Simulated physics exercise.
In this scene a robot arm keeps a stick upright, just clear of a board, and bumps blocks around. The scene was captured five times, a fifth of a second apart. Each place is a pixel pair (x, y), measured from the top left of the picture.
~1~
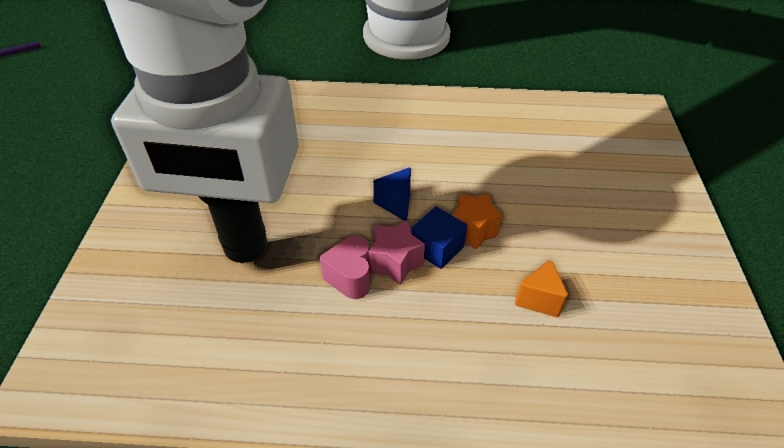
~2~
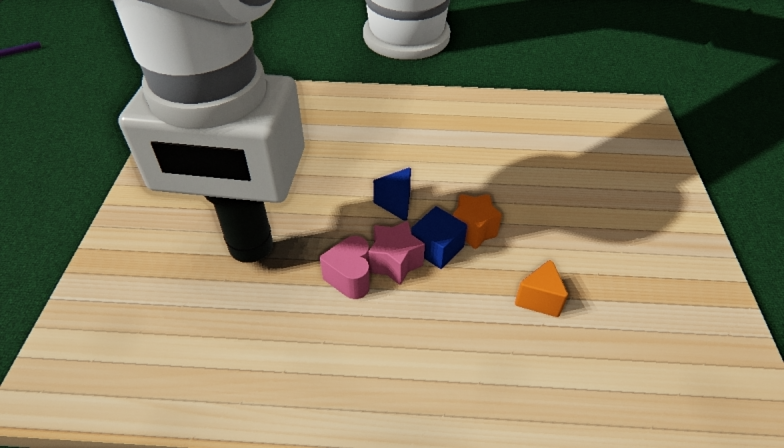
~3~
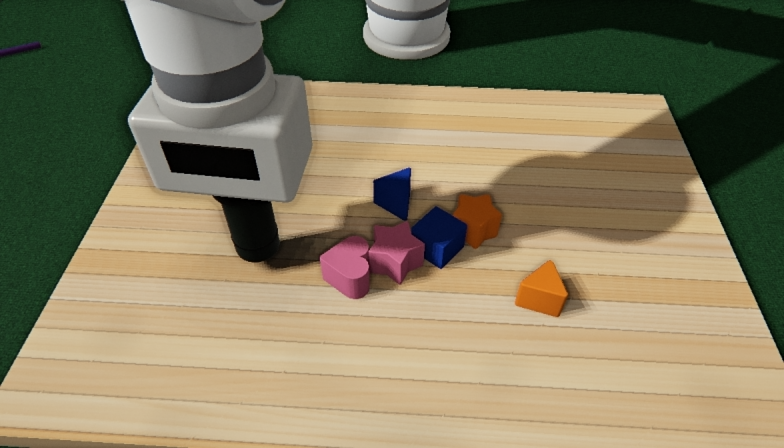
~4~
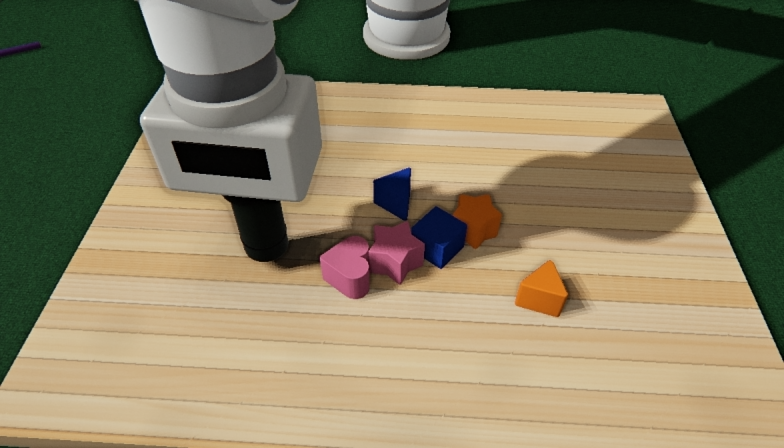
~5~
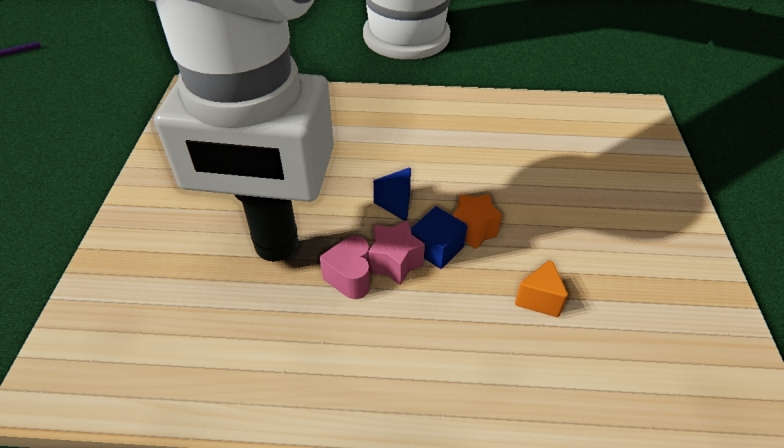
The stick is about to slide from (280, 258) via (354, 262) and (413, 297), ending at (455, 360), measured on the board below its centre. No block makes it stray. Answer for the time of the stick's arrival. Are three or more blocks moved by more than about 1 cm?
In short: No.
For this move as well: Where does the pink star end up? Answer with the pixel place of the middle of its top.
Put as a pixel place, it's (475, 287).
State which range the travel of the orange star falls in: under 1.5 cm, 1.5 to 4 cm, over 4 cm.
Its final spot will lie within 1.5 cm of the current one.
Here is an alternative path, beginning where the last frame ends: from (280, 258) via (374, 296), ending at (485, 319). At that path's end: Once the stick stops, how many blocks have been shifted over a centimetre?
By the end of the path, three or more blocks have moved more than about a centimetre.
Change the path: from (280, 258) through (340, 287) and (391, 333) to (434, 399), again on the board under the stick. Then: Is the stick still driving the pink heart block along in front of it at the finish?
Answer: No.
On the path given first. One third of the way, stick (353, 250); pink heart block (367, 271), turned 15° clockwise; pink star (406, 249), turned 35° anticlockwise.
Two thirds of the way, stick (414, 286); pink heart block (383, 303), turned 90° clockwise; pink star (460, 278), turned 80° anticlockwise; blue four-sided block (443, 225).
At the end, stick (457, 349); pink heart block (382, 306), turned 105° clockwise; pink star (475, 287), turned 120° anticlockwise; blue three-sided block not moved; blue four-sided block (443, 225); orange star not moved.
